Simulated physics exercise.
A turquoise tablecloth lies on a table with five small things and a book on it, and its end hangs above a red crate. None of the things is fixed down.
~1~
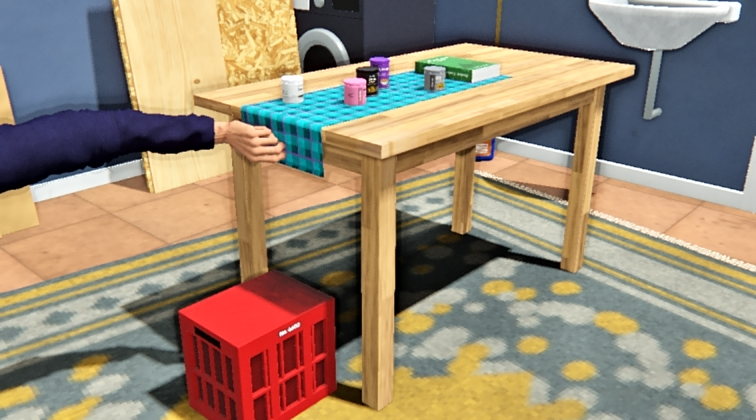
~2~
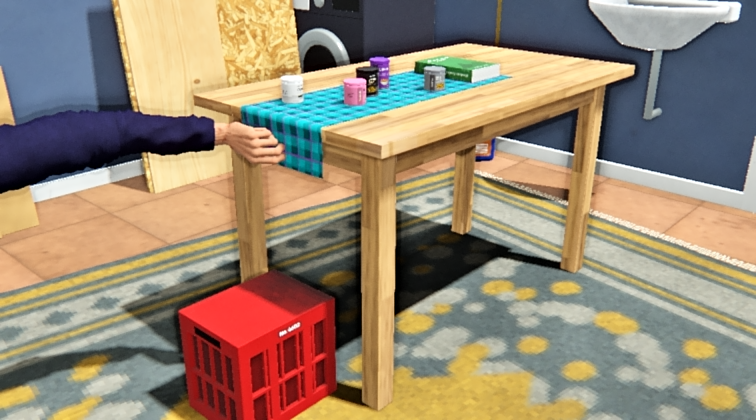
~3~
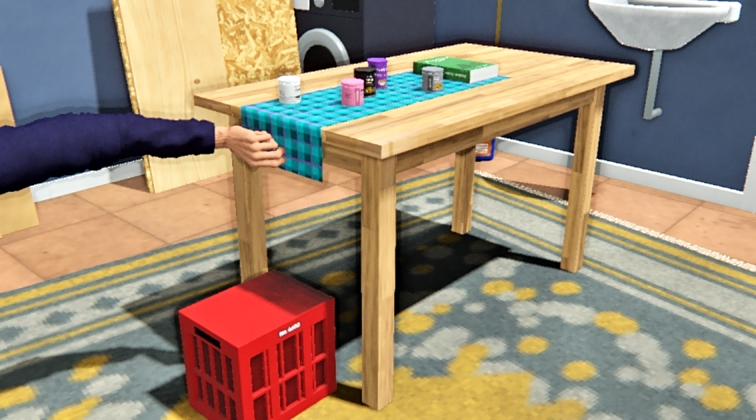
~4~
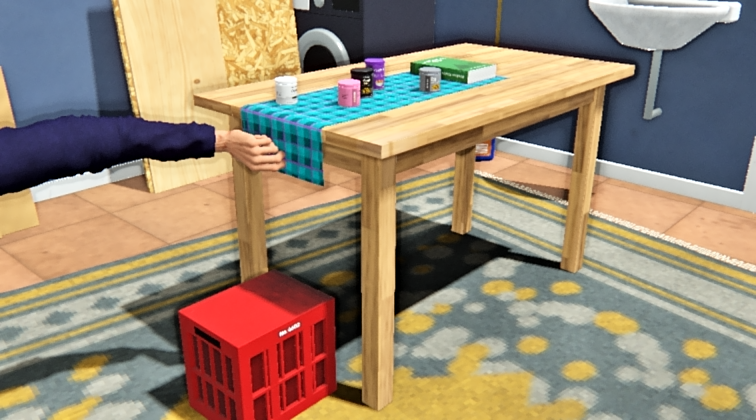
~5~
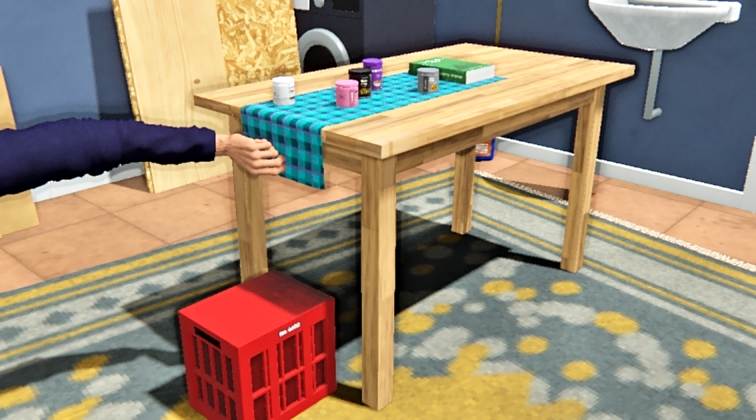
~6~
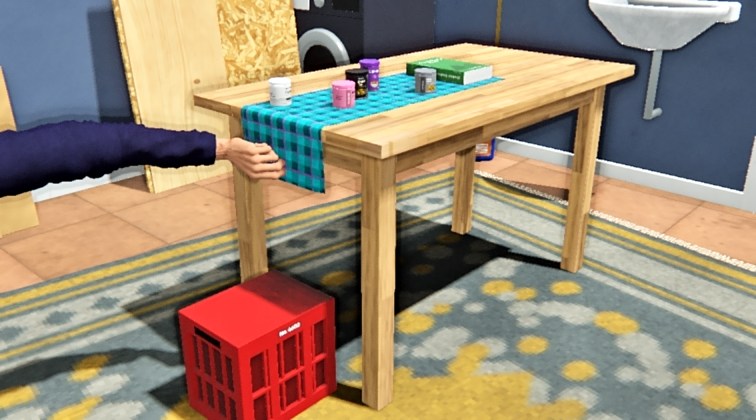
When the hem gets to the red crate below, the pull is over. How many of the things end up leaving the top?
Lost: Three.
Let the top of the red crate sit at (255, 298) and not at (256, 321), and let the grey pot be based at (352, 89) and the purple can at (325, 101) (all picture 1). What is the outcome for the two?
The grey pot stays put, the purple can is lost.
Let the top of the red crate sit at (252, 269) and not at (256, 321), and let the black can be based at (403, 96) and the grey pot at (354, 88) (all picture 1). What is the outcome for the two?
The black can ends up still on top and the grey pot ends up still on top.
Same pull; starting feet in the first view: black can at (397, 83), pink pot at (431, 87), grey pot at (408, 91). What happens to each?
Fate of the black can: It stays; fate of the pink pot: It stays; fate of the grey pot: It stays.
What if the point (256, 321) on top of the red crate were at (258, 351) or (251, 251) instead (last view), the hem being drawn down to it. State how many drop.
Over the edge: 4, then 1.
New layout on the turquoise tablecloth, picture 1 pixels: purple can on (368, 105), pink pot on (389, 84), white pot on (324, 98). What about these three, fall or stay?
Record - purple can lost; pink pot retained; white pot lost.
Early on, hem near (283, 240); white pot gone.
Midway, hem on the crate; white pot, pink pot and black can gone.
Finally, hem on the crate; white pot, pink pot and black can gone. Over the edge go three.
